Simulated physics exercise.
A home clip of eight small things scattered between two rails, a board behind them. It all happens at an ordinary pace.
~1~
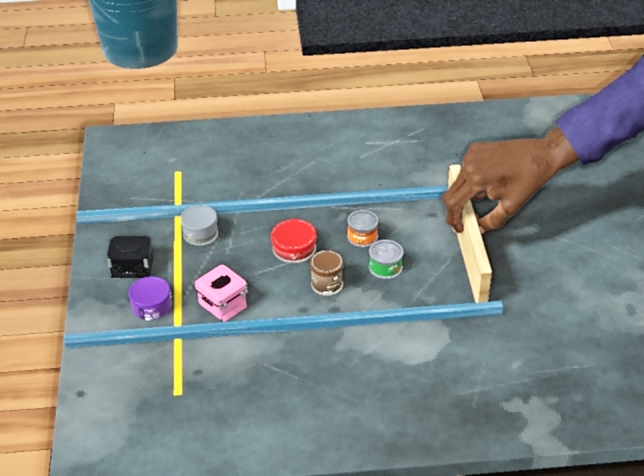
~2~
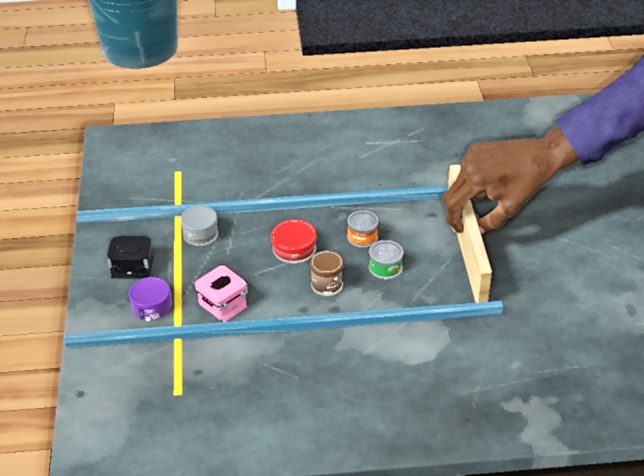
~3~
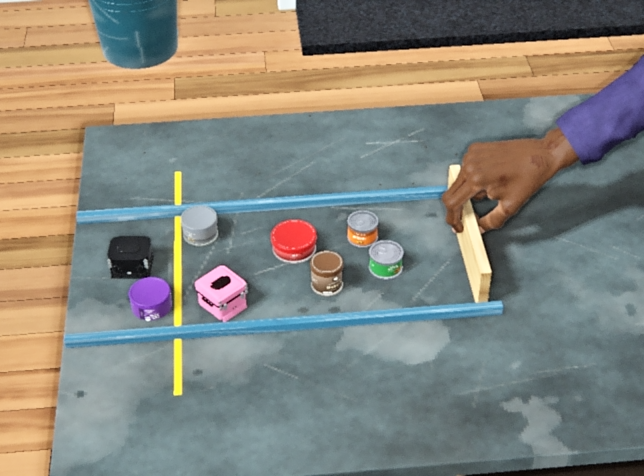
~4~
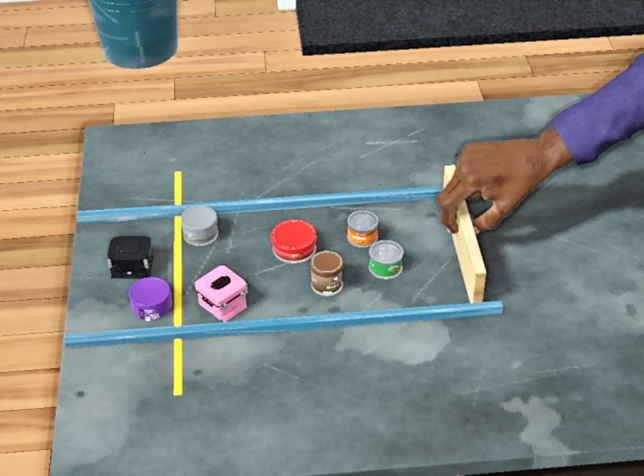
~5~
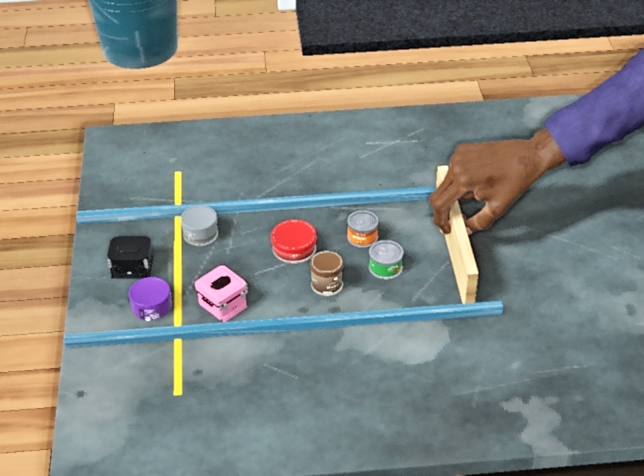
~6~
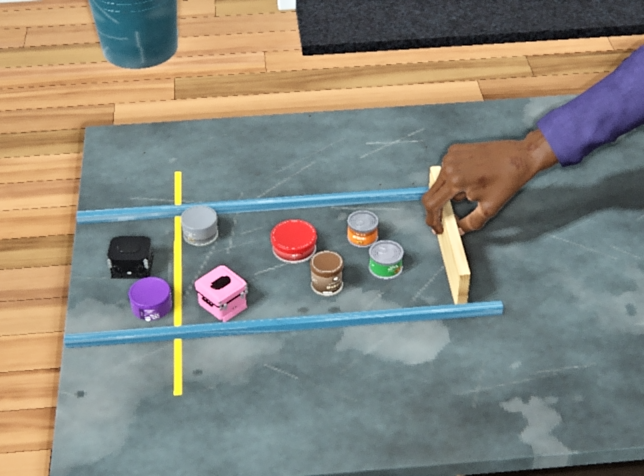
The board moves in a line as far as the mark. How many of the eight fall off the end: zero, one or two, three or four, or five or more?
Here the number that fall off is zero.
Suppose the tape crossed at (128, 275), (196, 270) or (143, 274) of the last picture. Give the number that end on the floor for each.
Down on the floor: 2, 0 and 1.
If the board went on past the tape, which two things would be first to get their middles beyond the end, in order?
The order is the black case, the purple tub.
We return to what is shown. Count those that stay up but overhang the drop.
1 of them.
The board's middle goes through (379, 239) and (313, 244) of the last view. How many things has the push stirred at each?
2 and 4.
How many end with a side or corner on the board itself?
It touches 4.
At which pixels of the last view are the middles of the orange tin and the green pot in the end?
Near (162, 245) and (161, 274).
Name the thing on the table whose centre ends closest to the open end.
The black case ends nearest.
Soon after, none off yet; black case at rest near (131, 258); purple tub at rest near (151, 299); grey pot at rest near (200, 226).
At rest, the number that fall off is zero.
